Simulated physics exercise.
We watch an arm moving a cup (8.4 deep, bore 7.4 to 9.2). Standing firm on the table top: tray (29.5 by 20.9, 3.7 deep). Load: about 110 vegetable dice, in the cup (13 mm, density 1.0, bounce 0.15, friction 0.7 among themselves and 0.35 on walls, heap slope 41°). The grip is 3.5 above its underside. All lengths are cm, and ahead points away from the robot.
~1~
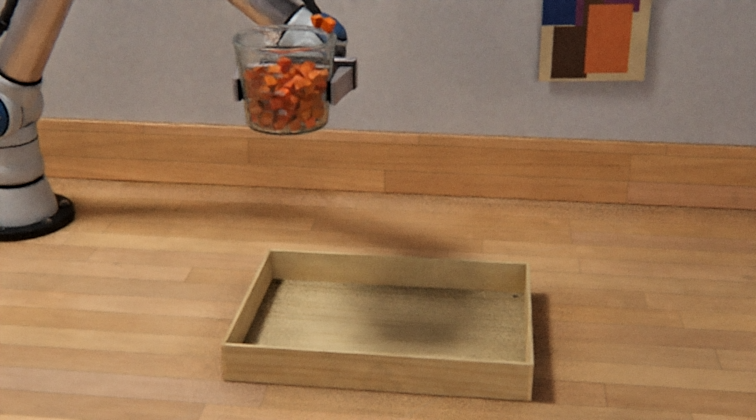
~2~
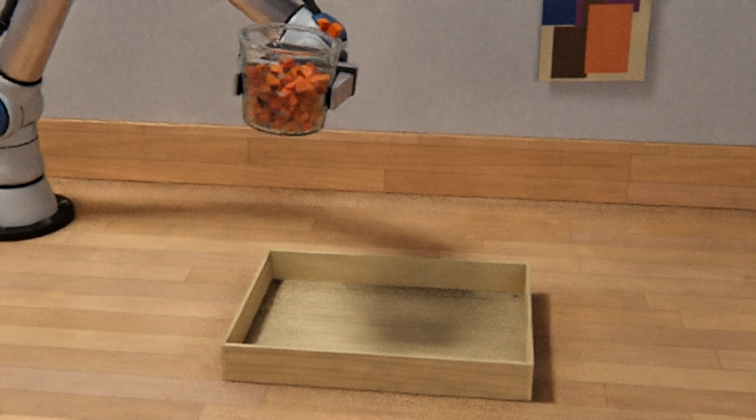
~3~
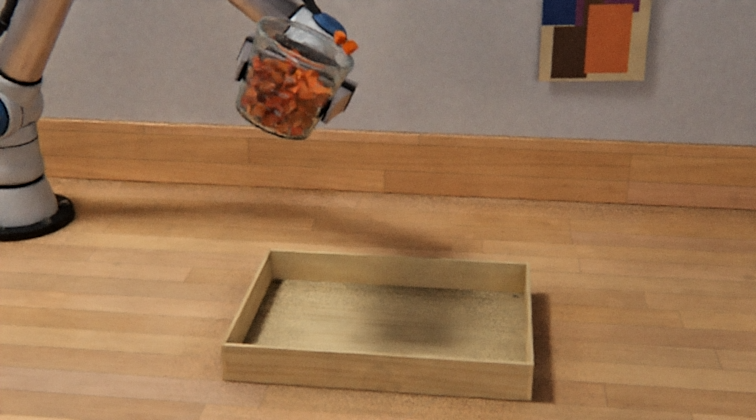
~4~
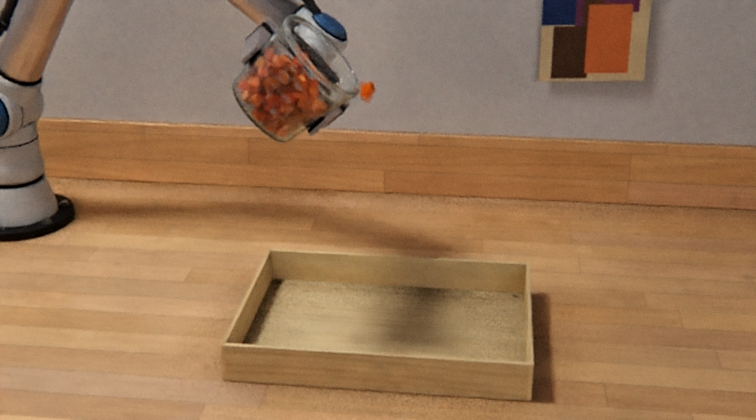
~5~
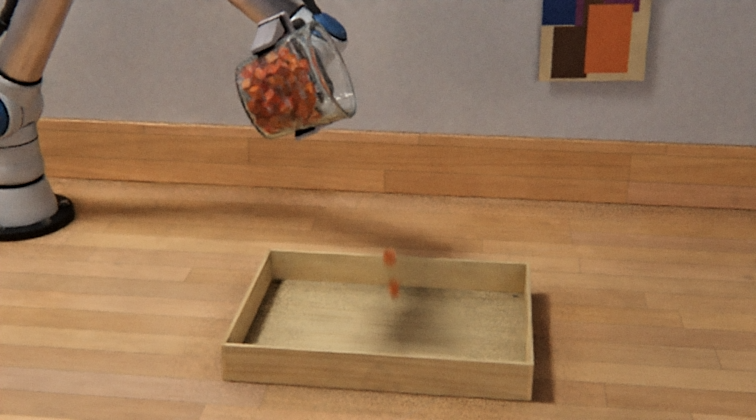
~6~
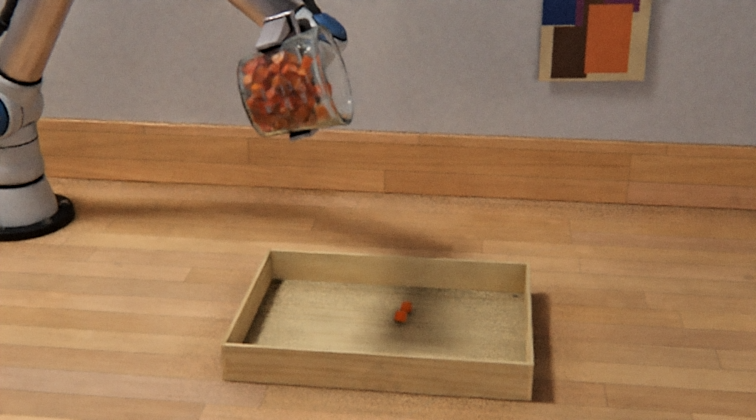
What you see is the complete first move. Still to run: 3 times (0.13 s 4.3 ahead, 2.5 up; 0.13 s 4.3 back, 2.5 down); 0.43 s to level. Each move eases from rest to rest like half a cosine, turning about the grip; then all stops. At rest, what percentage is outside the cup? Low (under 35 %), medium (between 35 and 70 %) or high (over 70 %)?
Outside the cup the share is high, over 70 %.
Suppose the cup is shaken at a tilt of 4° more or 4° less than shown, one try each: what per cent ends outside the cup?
Some 90 and 80 per cent.
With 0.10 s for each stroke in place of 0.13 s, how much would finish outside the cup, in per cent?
It would be near 100 per cent.
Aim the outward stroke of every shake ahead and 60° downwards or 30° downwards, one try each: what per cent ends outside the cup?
About 5 and 30 per cent.
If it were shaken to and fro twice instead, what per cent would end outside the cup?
In that case some 80 per cent.
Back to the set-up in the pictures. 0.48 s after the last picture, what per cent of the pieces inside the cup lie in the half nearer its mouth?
Roughly 100 per cent.
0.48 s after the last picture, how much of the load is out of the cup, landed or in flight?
About 70 per cent by then.
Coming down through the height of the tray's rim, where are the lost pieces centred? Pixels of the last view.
Near (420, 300).
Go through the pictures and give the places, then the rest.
The first frame shows cup middle at (286, 82), level; upper third of the load around (288, 76), from x 250 to 330, top at y 20; 114 in the cup.
The second frame shows cup middle at (287, 82), tilted 7° forward; upper third of the load around (287, 77), from x 250 to 335, top at y 25.
The third frame shows cup middle at (289, 82), tilted 25° forward; upper third of the load around (281, 73), from x 245 to 350, top at y 40.
The fourth frame shows cup middle at (291, 84), tilted 47° forward; upper third of the load around (278, 72), from x 245 to 370, top at y 55; 112 in the cup, 2 in flight or on a rim.
The fifth frame shows cup middle at (293, 86), tilted 65° forward; upper third of the load around (279, 70), from x 250 to 395, top at y 55; 112 in the cup, 2 in the tray.
The sixth frame shows cup middle at (293, 87), tilted 72° forward; upper third of the load around (275, 71), from x 250 to 405, top at y 55; 112 in the cup, 2 in the tray.
Then, 0.48 s after the last picture, tilted 72° forward, highest piece 27 above the table; 65 in the tray, 37 in the cup, 12 in flight or on a rim.
Then, 0.97 s after the last picture, tilted 43° forward, highest piece 26 above the table; 102 in the tray, 12 in the cup.
Then, 1.41 s after the last picture, level, highest piece 27 above the table; 102 in the tray, 12 in the cup.
Then, 2.46 s after the last picture, level, highest piece 27 above the table; 102 in the tray, 12 in the cup.
Final count, 102 in the tray, 12 in the cup. That is 89 % outside the cup.
